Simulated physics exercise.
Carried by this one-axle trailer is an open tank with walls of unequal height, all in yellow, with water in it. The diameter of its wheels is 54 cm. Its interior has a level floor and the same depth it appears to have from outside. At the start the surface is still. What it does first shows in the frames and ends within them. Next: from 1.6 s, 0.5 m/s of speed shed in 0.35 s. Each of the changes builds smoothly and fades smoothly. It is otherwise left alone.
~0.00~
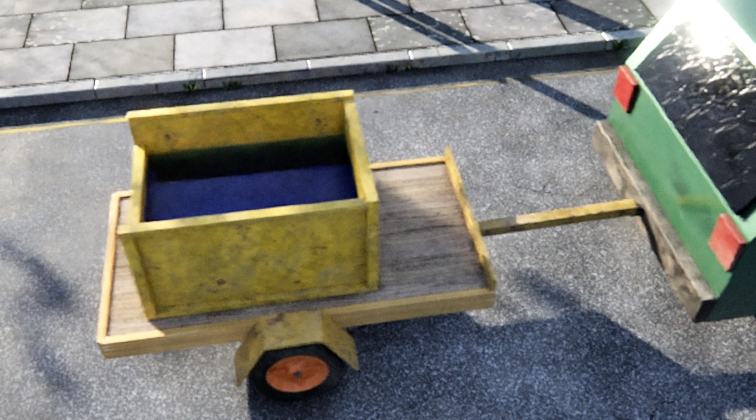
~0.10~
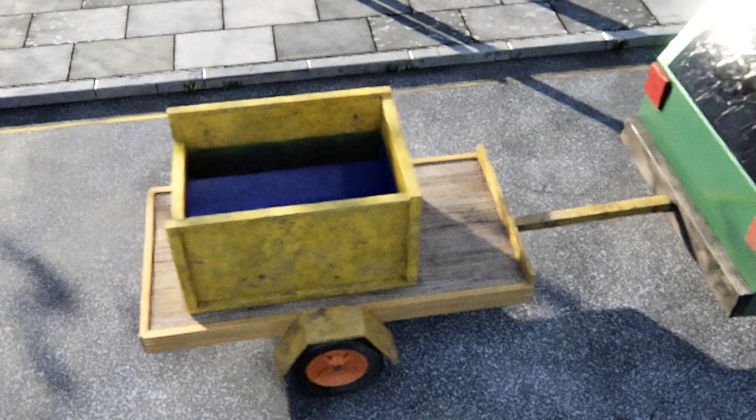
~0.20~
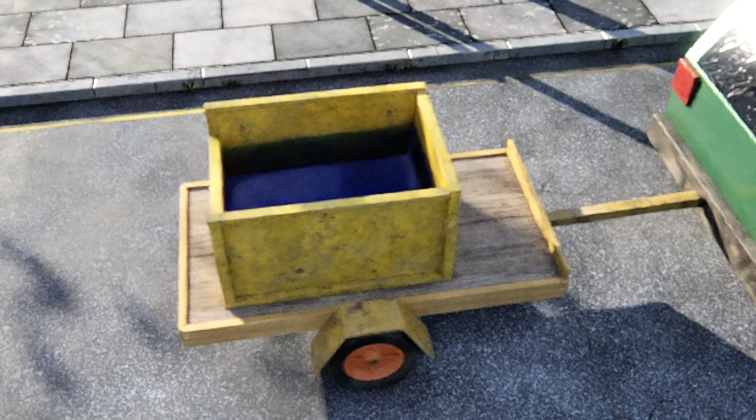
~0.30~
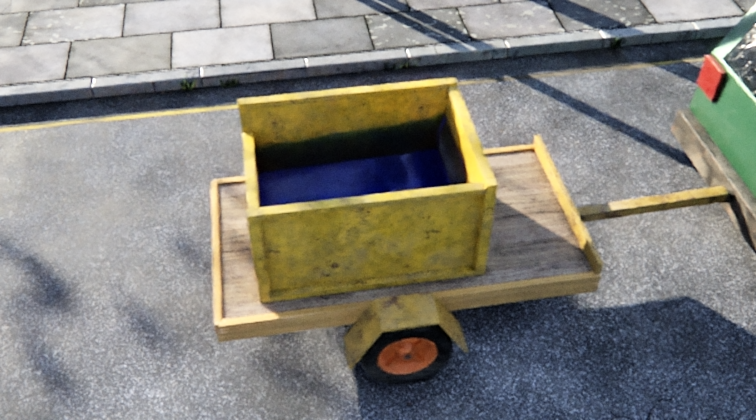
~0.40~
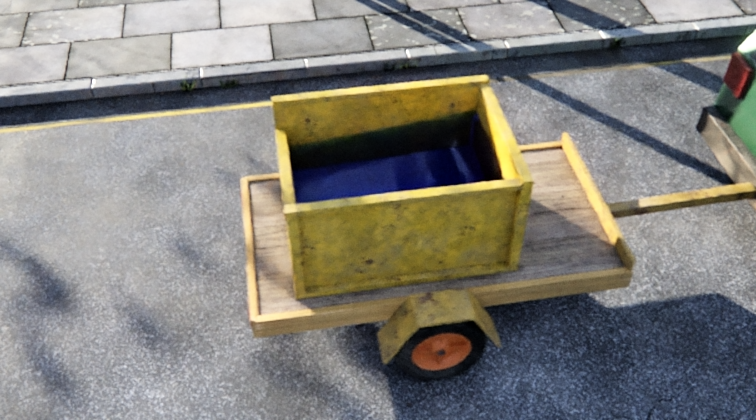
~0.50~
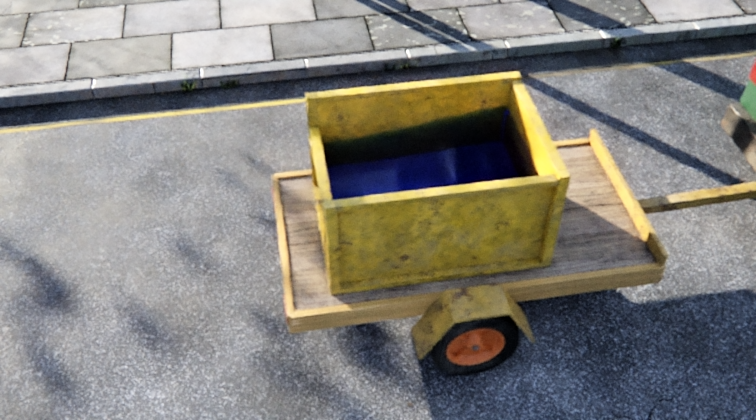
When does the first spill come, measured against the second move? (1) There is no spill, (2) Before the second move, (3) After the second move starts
After the second move starts.
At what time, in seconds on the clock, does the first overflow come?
I'd say close to 2.9 seconds.
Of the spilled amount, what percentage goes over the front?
Share: Around 0%.
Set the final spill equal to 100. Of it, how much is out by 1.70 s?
By that time, around 0 percent of it is out.
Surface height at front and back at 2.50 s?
At that moment it stands around 36 cm in front and around 52 cm behind.
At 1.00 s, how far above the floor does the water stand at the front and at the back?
It reads roughly 40 cm up front and 46 cm at the back.
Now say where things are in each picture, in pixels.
The water reaches (332, 143) at the front end; it reaches (162, 161) at the back end; no slope yet; the front is on the right, levels are read along the far wall; a wheel hub at (298, 380), in the first frame.
The water reaches (369, 139) at the front end; it reaches (201, 157) at the back end; no slope yet, in the second frame.
The water reaches (403, 133) at the front end; it reaches (237, 153) at the back end; hardly any slope, in the third frame.
The water reaches (435, 123) at the front end; it reaches (270, 153) at the back end; it is heaped 6° towards the front, in the fourth frame.
The water reaches (466, 118) at the front end; it reaches (303, 153) at the back end; it is heaped 8° towards the front, in the fifth frame.
The water reaches (498, 114) at the front end; it reaches (336, 150) at the back end; it is heaped 8° towards the front; a wheel hub at (477, 352), in the sixth frame.
Then, 1.00 s in, it stands 47 cm high behind and 40 cm in front; all of it is still inside.
Then, 1.70 s in, it stands 38 cm high behind and 48 cm in front; all of it is still inside.
Then, 2.50 s in, it stands 52 cm high behind and 35 cm in front; all of it is still inside.
Then, 4.93 s in, 2 per cent has gone over the back; the first of it left at about 2.90 s, and the second move began at 1.6 s.
